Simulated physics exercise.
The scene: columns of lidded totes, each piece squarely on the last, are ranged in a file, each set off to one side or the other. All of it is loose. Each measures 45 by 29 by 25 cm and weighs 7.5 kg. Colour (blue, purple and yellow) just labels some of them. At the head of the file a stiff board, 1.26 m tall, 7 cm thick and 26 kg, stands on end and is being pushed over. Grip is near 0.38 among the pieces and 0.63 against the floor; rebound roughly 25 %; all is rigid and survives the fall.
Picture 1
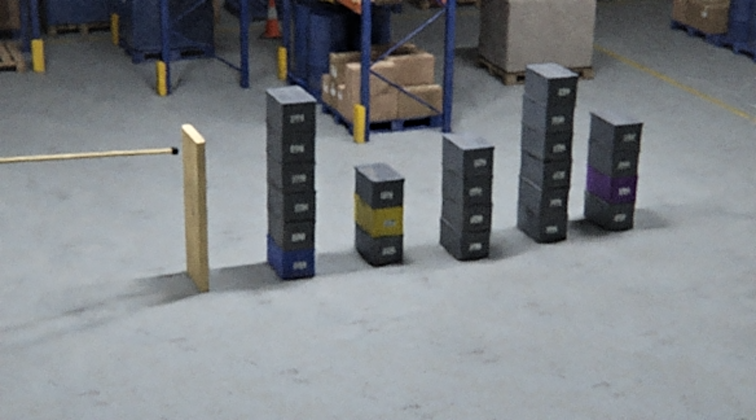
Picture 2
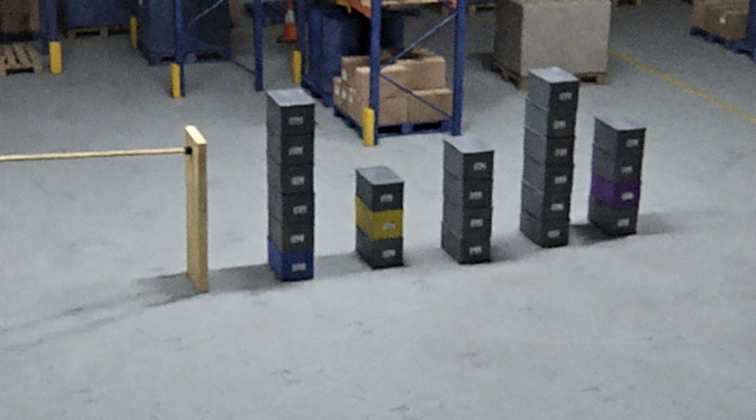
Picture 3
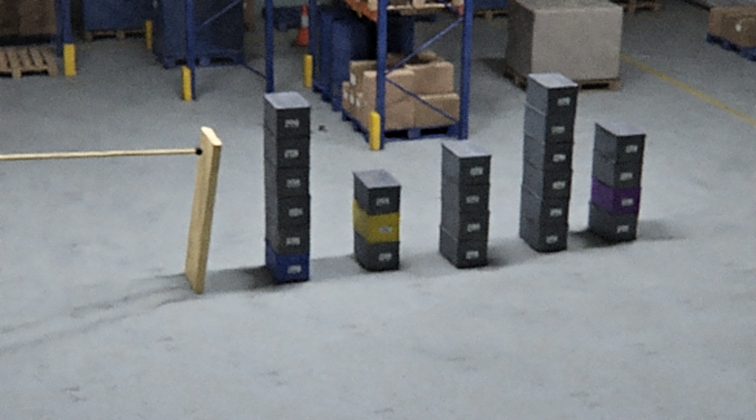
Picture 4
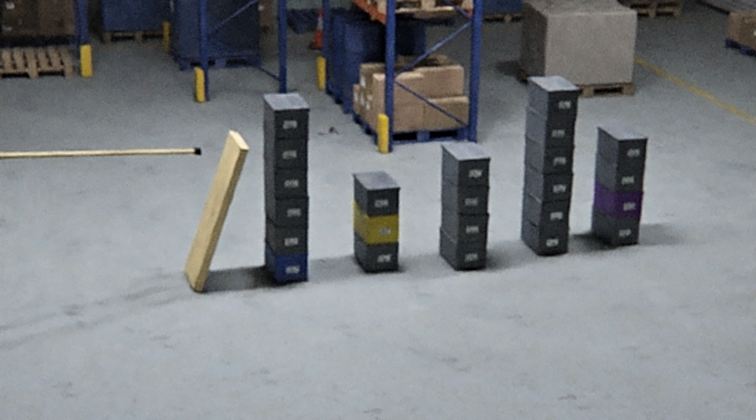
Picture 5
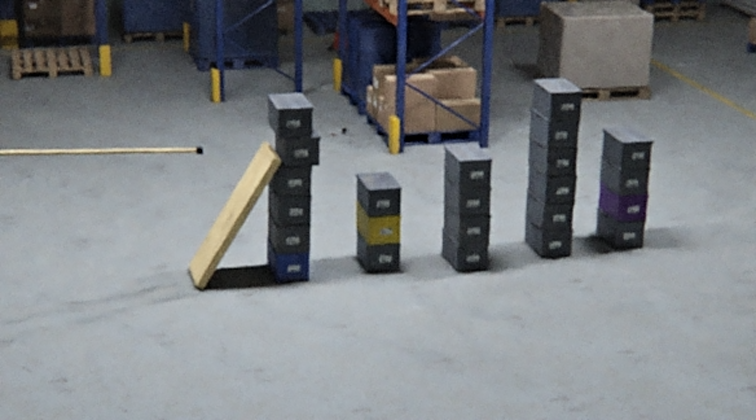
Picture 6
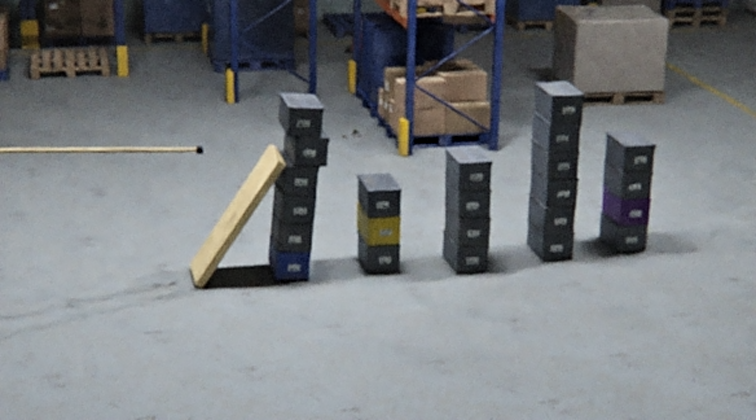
A pole pushes the top of an upright wooden board to the right, then stops while the board tilts on and leans against the tallest near column of dark lidded totes, shoving an upper tote sideways; the columns beyond stay standing.
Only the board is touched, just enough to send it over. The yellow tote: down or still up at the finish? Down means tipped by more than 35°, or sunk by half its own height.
That tote falls.
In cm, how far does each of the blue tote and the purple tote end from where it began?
Blue 20, purple 0.
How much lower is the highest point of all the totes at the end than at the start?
Roughly 0 cm.
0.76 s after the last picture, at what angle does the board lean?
Some 55° from upright.
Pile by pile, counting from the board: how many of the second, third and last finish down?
Second 2, third 1, last 0.
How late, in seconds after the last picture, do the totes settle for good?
Around 2.5 s.
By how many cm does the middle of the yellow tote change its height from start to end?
About 25 cm lower.
Then, 0.76 s after the last picture, board 56° from upright; 2 of the 23 totes down; yellow tote unmoved; blue tote leaning 34°.
Then, 1.44 s after the last picture, board 71° from upright; 9 of the 23 totes down; yellow tote leaning 50°, 12 cm lower; blue tote leaning 73°.
At rest, board 71° from upright; 9 of the 23 totes down; yellow tote on its side; blue tote leaning 74°; purple tote unmoved. As the last picture would show them, middles, yellow tote near (421, 244), blue tote near (313, 251).
